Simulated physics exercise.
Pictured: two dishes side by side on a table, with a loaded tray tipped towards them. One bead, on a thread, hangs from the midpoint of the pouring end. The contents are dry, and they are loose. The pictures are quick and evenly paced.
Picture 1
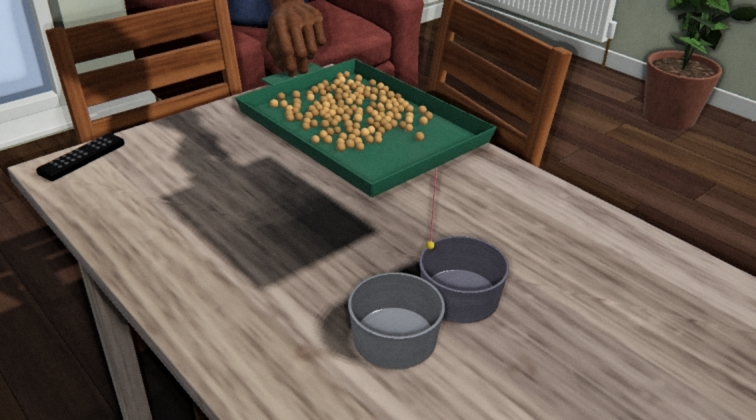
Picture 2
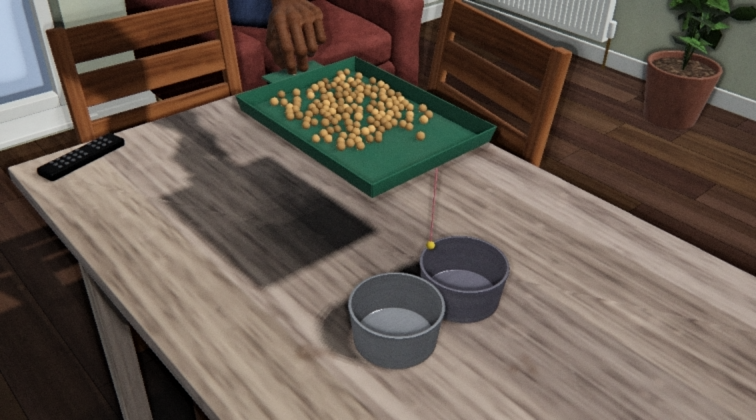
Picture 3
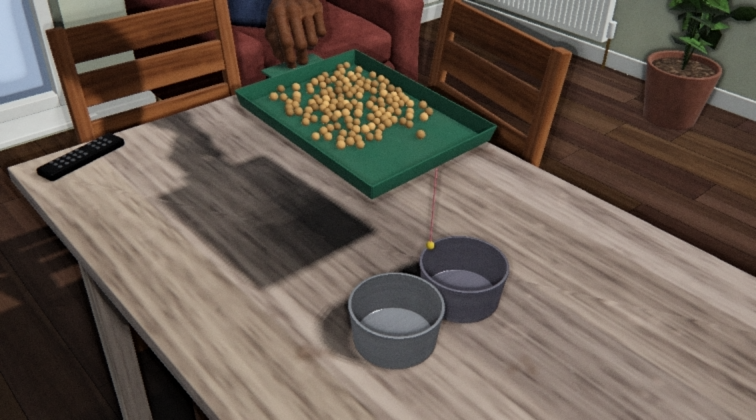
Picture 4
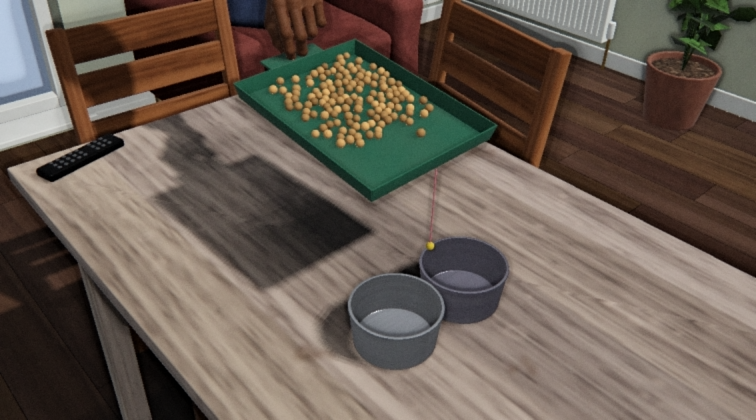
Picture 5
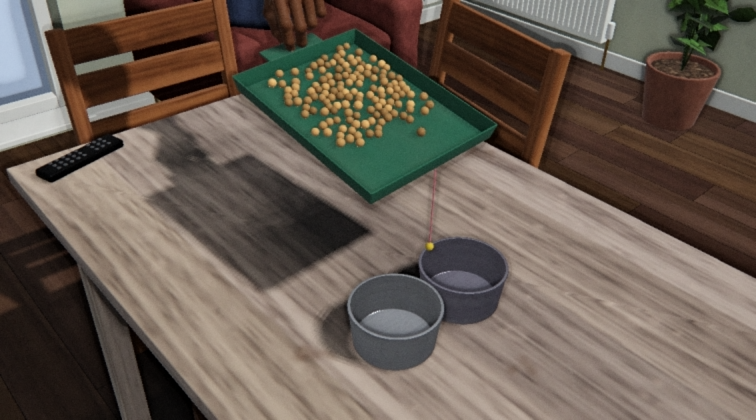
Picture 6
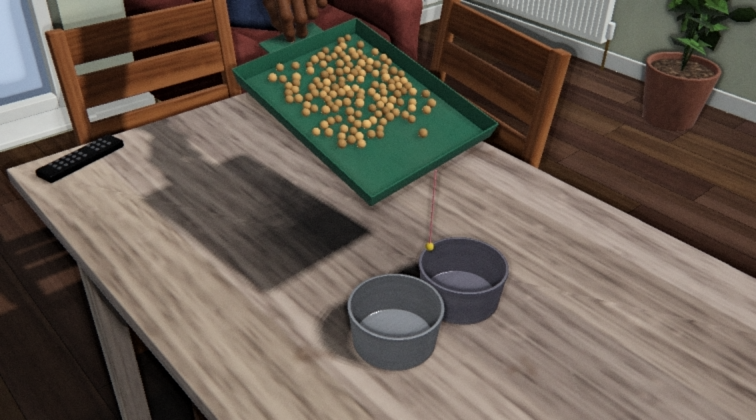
Green tray of round wooden beads tilting gradually steeper above two grey dishes on a wooden table, a hand at its far end.
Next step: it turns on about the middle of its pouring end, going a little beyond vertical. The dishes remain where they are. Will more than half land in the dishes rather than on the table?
Yes.
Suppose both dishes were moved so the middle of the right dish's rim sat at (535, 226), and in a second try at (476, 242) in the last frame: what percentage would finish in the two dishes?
About 0 per cent first, then about 50 per cent.
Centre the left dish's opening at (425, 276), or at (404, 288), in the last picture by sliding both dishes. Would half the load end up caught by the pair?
Held in all, by try: A smaller portion, then a larger portion.
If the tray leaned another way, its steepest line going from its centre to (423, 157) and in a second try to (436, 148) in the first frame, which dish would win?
For the first slope the righthand dish, for the second the righthand dish.
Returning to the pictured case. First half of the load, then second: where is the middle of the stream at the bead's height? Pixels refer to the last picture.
Close to (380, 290), then close to (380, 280).
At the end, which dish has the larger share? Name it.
That would be the leftward one.
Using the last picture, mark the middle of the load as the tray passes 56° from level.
Roughly at (384, 182).
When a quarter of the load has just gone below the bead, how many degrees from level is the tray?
75°, roughly.
Soon, tray tipped steeply; most on the tray; a small part in the left dish; a small part in the air.
A while on, tray tipped right over; about a quarter on the tray; about two thirds in the left dish; a stray few outside both; a small part in the air.
Towards the end, tray tipped past a quarter turn; nearly all in the left dish; a stray few outside both.
Finally, tray tipped past a quarter turn; nearly all in the left dish; none in the right dish; a stray few outside both.
